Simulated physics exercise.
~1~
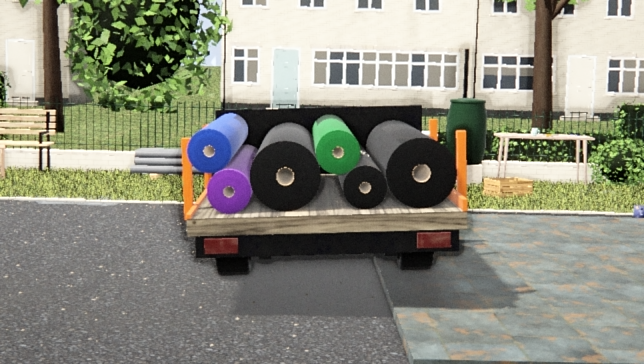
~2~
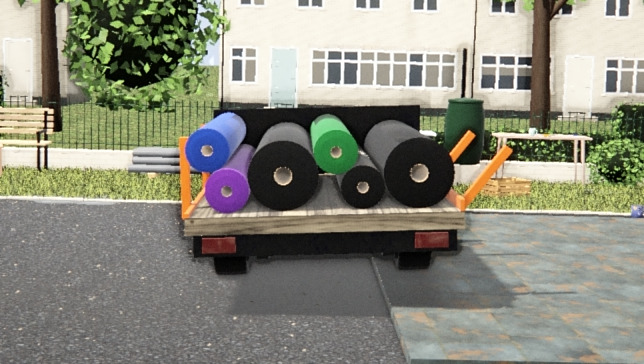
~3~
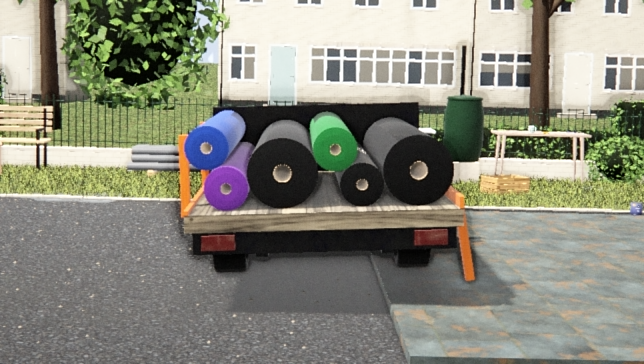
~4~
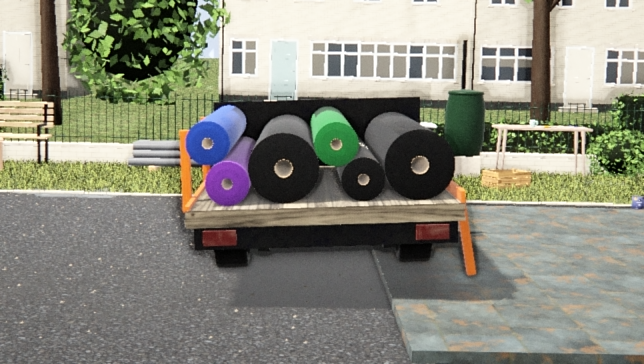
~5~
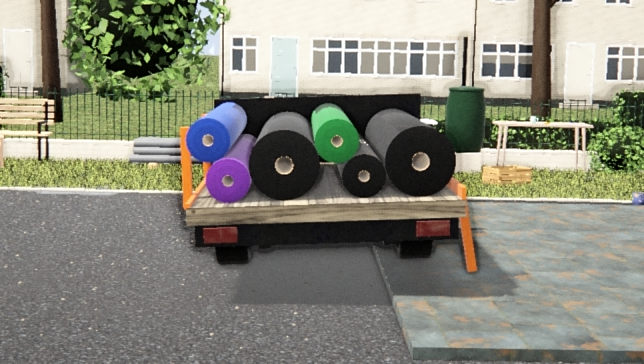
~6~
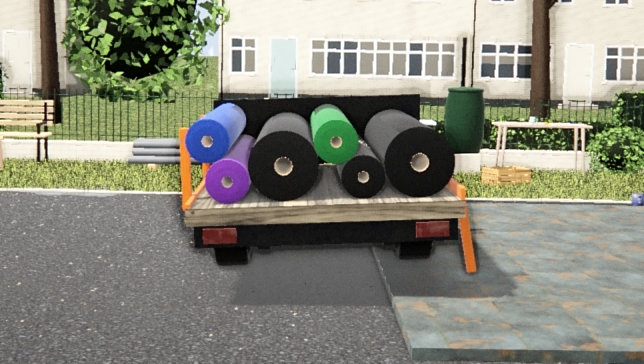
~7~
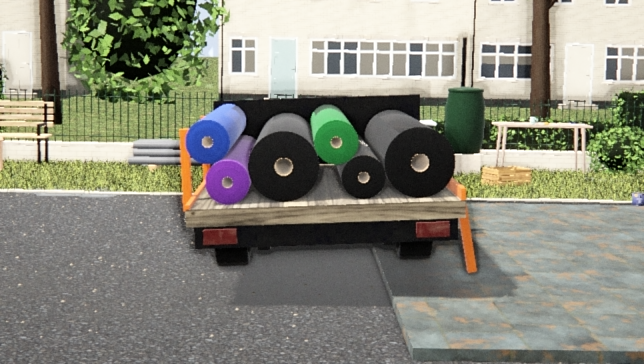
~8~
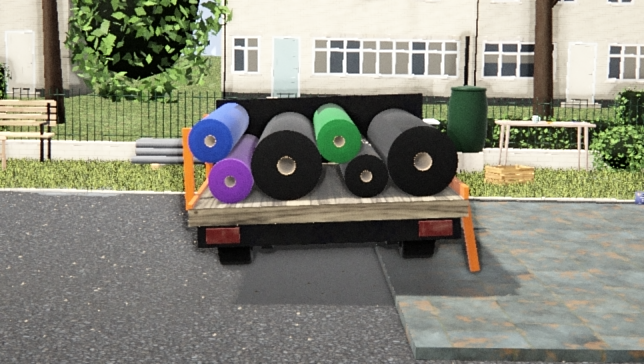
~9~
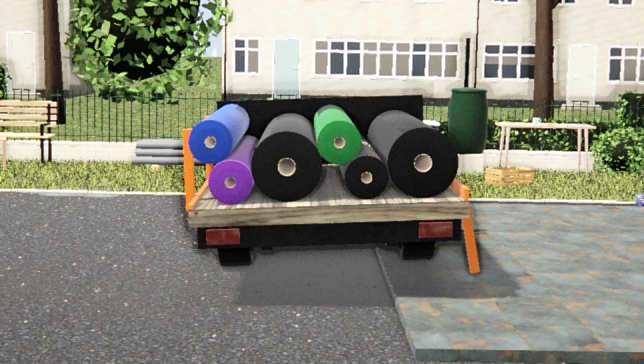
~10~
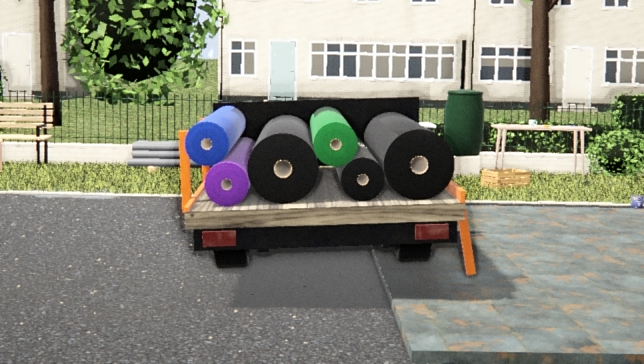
Orange posts on the trailer's right side swing down, but all six rolls stay put.
